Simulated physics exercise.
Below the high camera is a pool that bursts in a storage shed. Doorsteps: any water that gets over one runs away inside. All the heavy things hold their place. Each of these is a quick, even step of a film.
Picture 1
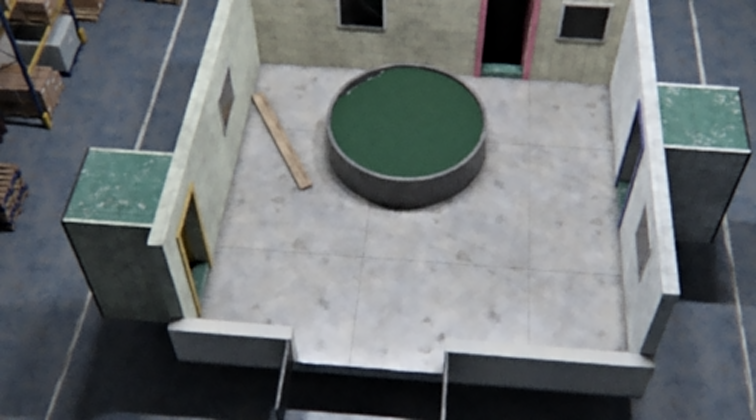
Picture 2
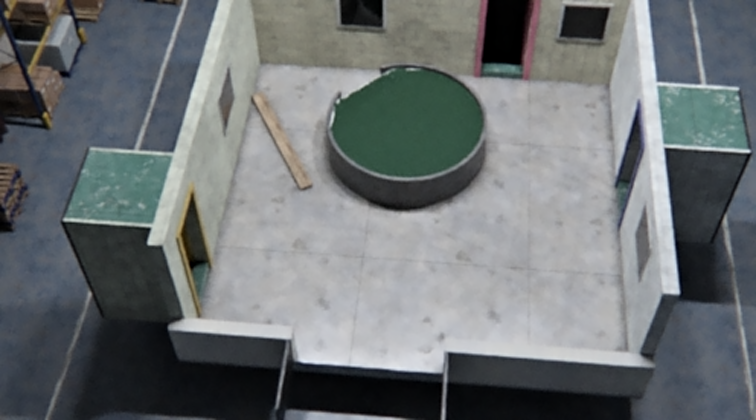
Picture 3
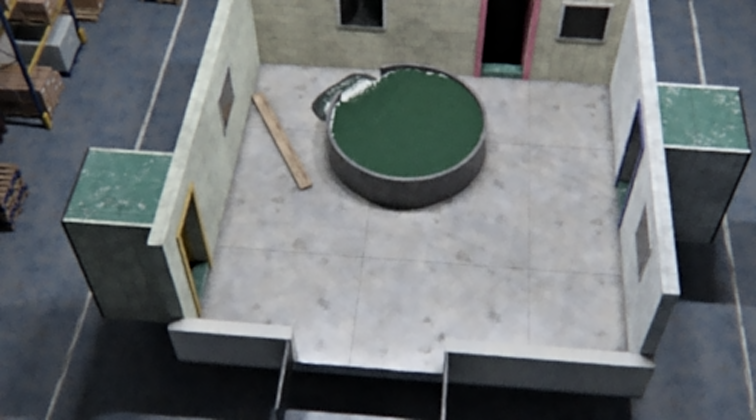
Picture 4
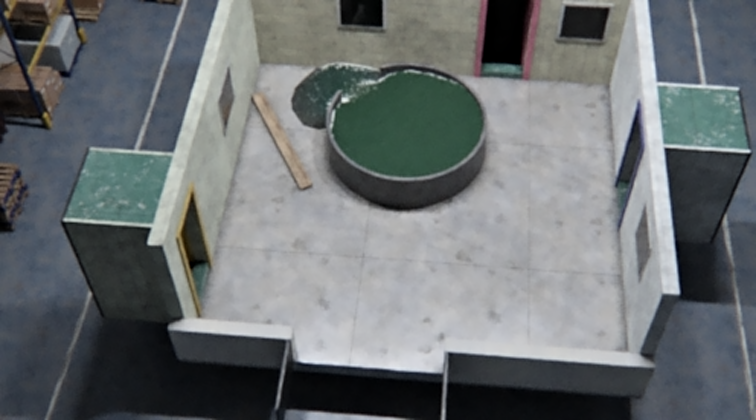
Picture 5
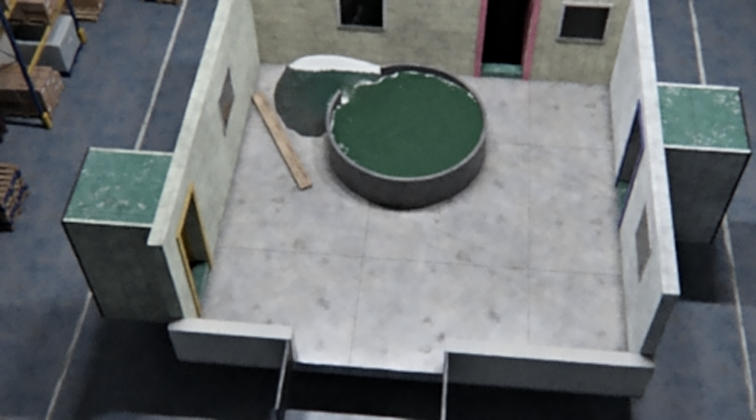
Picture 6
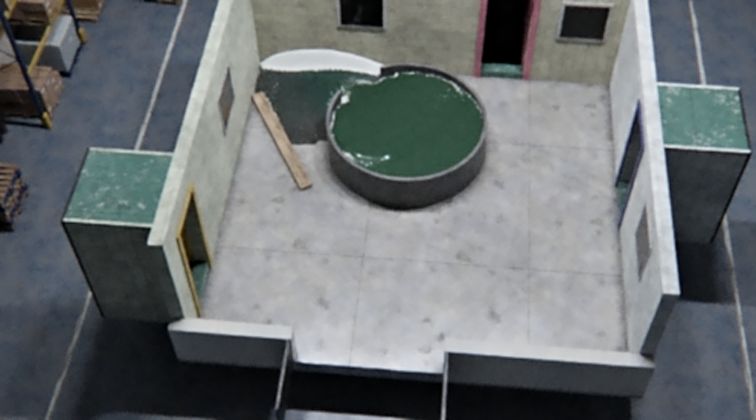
Green water broke out through the far left side of a round pool in a roofless, pale-walled room, then spread leftward across the floor in a widening sheet, reaching the wooden plank and back wall.
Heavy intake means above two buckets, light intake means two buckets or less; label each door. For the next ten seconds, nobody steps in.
Labels: Pink door: Light, blue door: Light, yellow door: Light.
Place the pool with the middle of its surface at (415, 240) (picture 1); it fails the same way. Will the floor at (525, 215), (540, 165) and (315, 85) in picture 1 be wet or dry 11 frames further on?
Result: Spared; spared; inundated.
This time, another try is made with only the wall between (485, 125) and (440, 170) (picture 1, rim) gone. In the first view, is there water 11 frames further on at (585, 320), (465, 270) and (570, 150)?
First soaked, second soaked, third soaked.
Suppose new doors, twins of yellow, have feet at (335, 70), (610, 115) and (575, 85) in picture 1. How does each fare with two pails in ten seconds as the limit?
Exceeds it; stays within it; stays within it.
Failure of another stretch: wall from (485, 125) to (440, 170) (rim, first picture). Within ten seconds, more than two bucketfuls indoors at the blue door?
I reckon the blue one exceeds it.
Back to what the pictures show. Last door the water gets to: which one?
I'd go with the blue one.
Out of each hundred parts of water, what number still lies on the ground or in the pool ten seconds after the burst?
Roughly 84 parts in a hundred.
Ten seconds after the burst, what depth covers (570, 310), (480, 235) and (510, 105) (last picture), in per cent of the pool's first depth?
Around 12, 4 and 4 %.
A moment on, water covers 10 % of the floor; the pink door not reached, the blue door not reached, the yellow door not reached.
Next, water covers 20 % of the floor; the pink door wet at the sill, nothing in, the blue door not reached, the yellow door not reached.
Then, water covers 45 % of the floor; the pink door wet at the sill, nothing in, the blue door not reached, the yellow door wet at the sill, nothing in.
Later, water covers 70 % of the floor; the pink door wet at the sill, nothing in, the blue door wet at the sill, nothing in, the yellow door wet at the sill, nothing in.
In the end, water covers 95 % of the floor; the pink door wet at the sill, nothing in, the blue door wet at the sill, nothing in, the yellow door wet at the sill, nothing in.
